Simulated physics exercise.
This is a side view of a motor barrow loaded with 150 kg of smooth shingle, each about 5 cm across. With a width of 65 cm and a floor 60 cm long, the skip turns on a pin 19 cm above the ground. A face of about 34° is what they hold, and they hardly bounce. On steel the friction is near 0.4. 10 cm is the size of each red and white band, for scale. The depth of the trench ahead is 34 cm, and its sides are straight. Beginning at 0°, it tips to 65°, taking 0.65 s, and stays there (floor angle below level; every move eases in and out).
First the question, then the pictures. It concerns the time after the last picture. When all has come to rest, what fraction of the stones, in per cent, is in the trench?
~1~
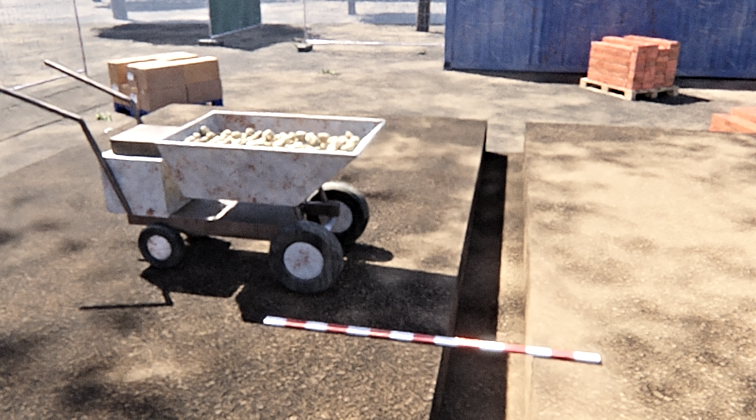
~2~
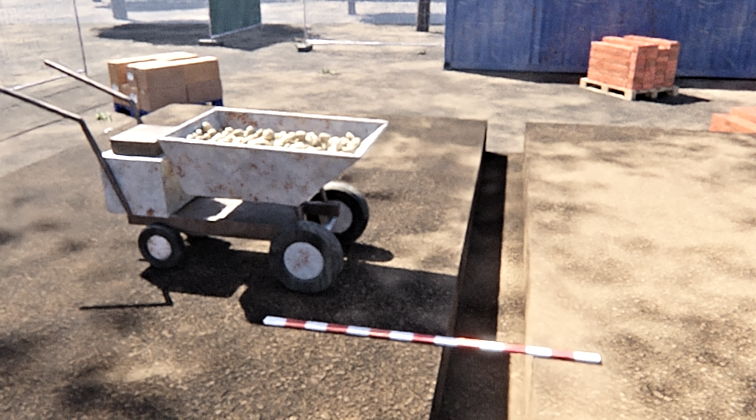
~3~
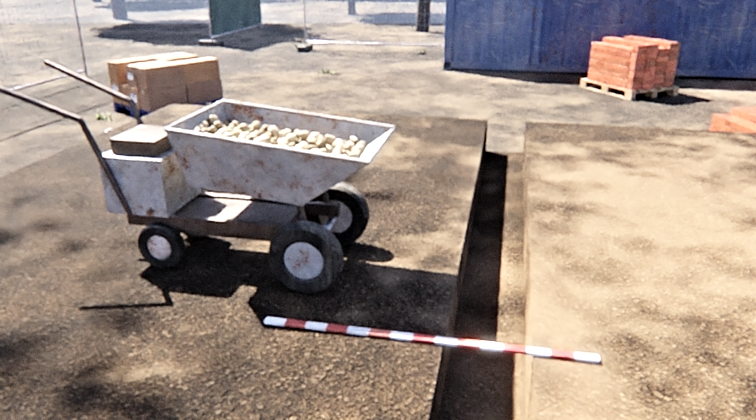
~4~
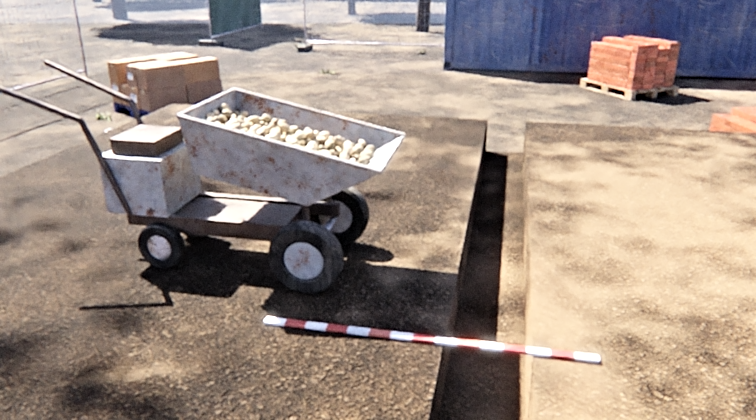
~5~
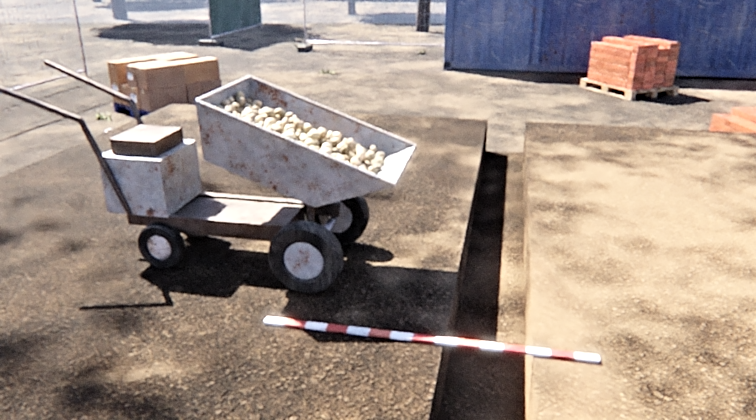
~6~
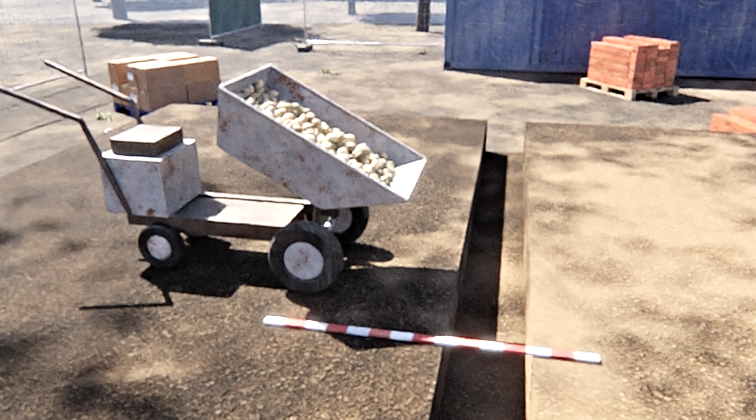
At the end about 98 per cent of the stones are there.
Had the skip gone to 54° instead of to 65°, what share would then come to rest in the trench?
Around 95 per cent would finish in the trench.
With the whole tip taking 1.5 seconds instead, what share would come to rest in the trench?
About 100 percent, I'd say.
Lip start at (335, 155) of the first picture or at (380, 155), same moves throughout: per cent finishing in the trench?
90 % and 85 %.
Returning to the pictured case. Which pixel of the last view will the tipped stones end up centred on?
The middle should be near (494, 323).
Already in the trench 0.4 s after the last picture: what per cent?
Close to 20 per cent at that time.
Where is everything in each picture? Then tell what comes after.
In the first frame, the skip is at 0°, its lip at (357, 156); the top of the load is at (265, 136).
In the second frame, lip at (360, 157), floor tilted 2°, highest stones at (257, 134).
In the third frame, lip at (369, 163), floor tilted 6°, highest stones at (253, 128).
In the fourth frame, lip at (381, 172), floor tilted 12°, highest stones at (235, 118).
In the fifth frame, the skip is at 20°, its lip at (395, 185); the top of the load is at (241, 105).
In the sixth frame, lip at (407, 201), floor tilted 29°, highest stones at (259, 94).
Then, 0.2 s after the last picture the floor is at 55°, 100 % in the skip; the foremost stones are at (421, 220).
Then, 0.4 s after the last picture the floor is at 65°, 79 % in the skip, 4 % short of the trench, 18 % in the trench; the foremost stones are at (500, 296).
Then, 0.8 s after the last picture the floor is at 65°, 14 % in the skip, 3 % short of the trench, 81 % in the trench, 2 % past the trench; the foremost stones are at (605, 291).
Then, 2.8 s after the last picture the floor is at 65°, 0 % in the skip, 98 % in the trench, 2 % past the trench; the foremost stones are at (730, 293).
